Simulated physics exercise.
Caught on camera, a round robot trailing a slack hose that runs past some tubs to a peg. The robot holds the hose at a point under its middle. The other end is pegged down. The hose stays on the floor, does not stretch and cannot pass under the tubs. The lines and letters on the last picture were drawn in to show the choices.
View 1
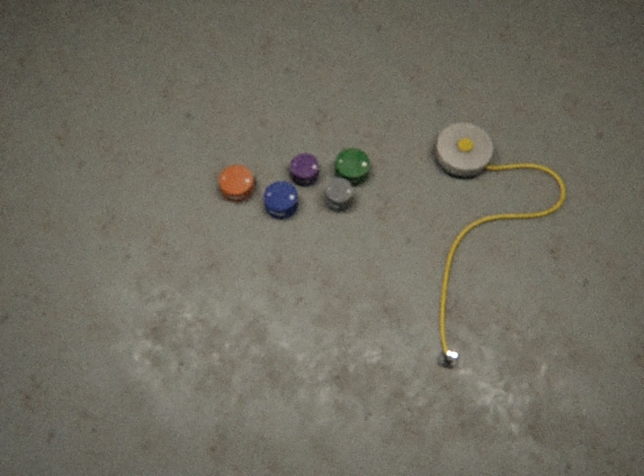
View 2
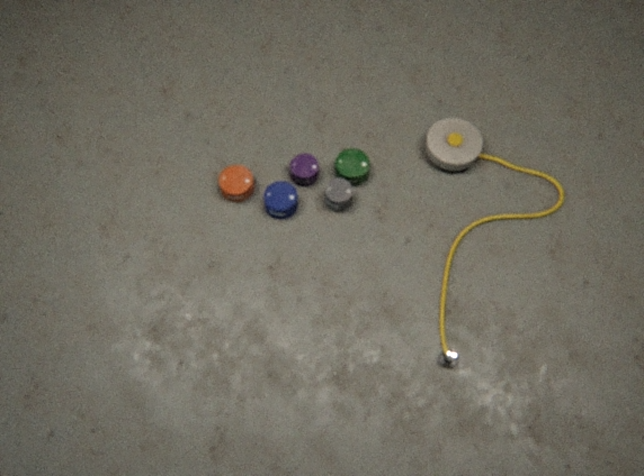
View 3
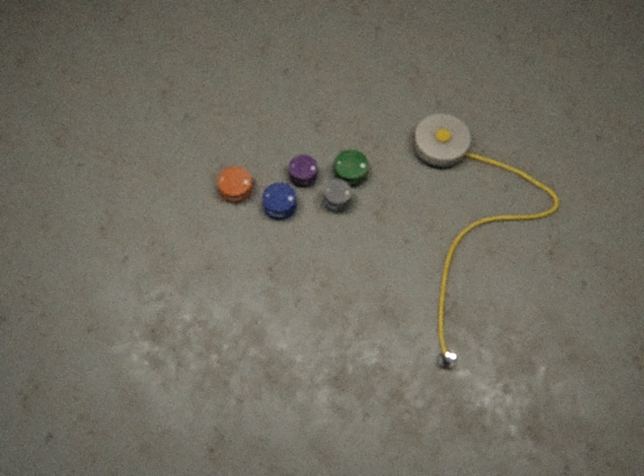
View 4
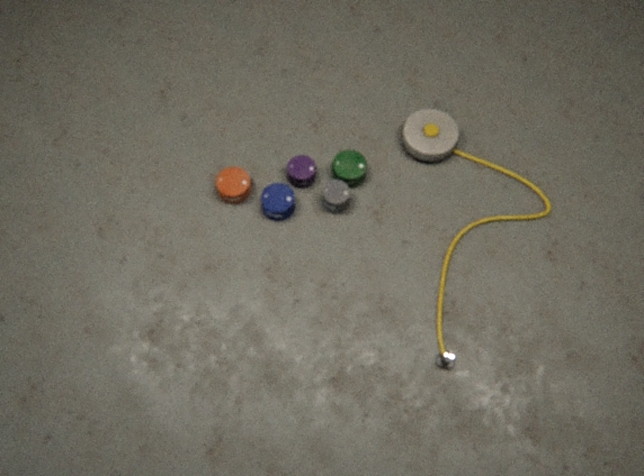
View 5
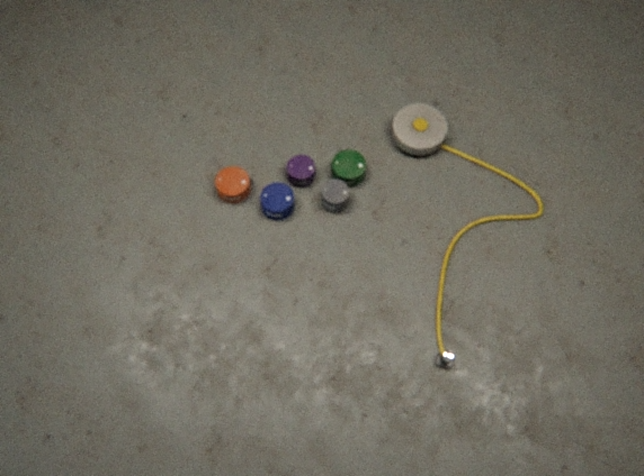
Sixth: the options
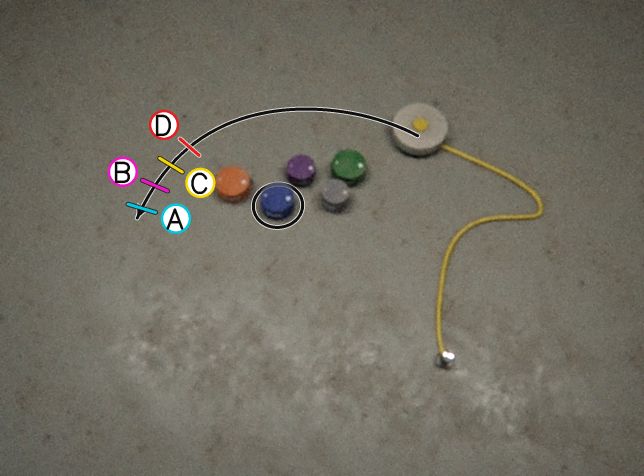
A round grey robot with a yellow hose attached slid slowly up and to the left, drawing the hose's bend along behind it, while the far end and the five small coloured tubs stayed put.
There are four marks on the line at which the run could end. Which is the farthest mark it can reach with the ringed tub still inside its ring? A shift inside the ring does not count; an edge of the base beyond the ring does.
The farthest safe stop is C.
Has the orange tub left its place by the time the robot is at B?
No.
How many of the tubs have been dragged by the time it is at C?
By then, three.
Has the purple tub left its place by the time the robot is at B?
By then, yes.
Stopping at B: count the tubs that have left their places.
Four.
On the marked copy, A at (142, 208); B at (155, 186); C at (171, 165); D at (189, 147); the ring at (278, 205); the route from (418, 136) via (257, 114) to (137, 218).
Following C. Soon after the start, robot (329, 104); blue tub (278, 201).
Later, robot (236, 115); blue tub (278, 201).
In the end, robot (169, 160); blue tub (277, 202); purple tub (287, 177); grey tub (334, 212); green tub (313, 192); the blue tub is still in its ring.
As for the rest, A drags the ringed tub to (264, 226); B drags the ringed tub to (271, 215); D is safe but short.
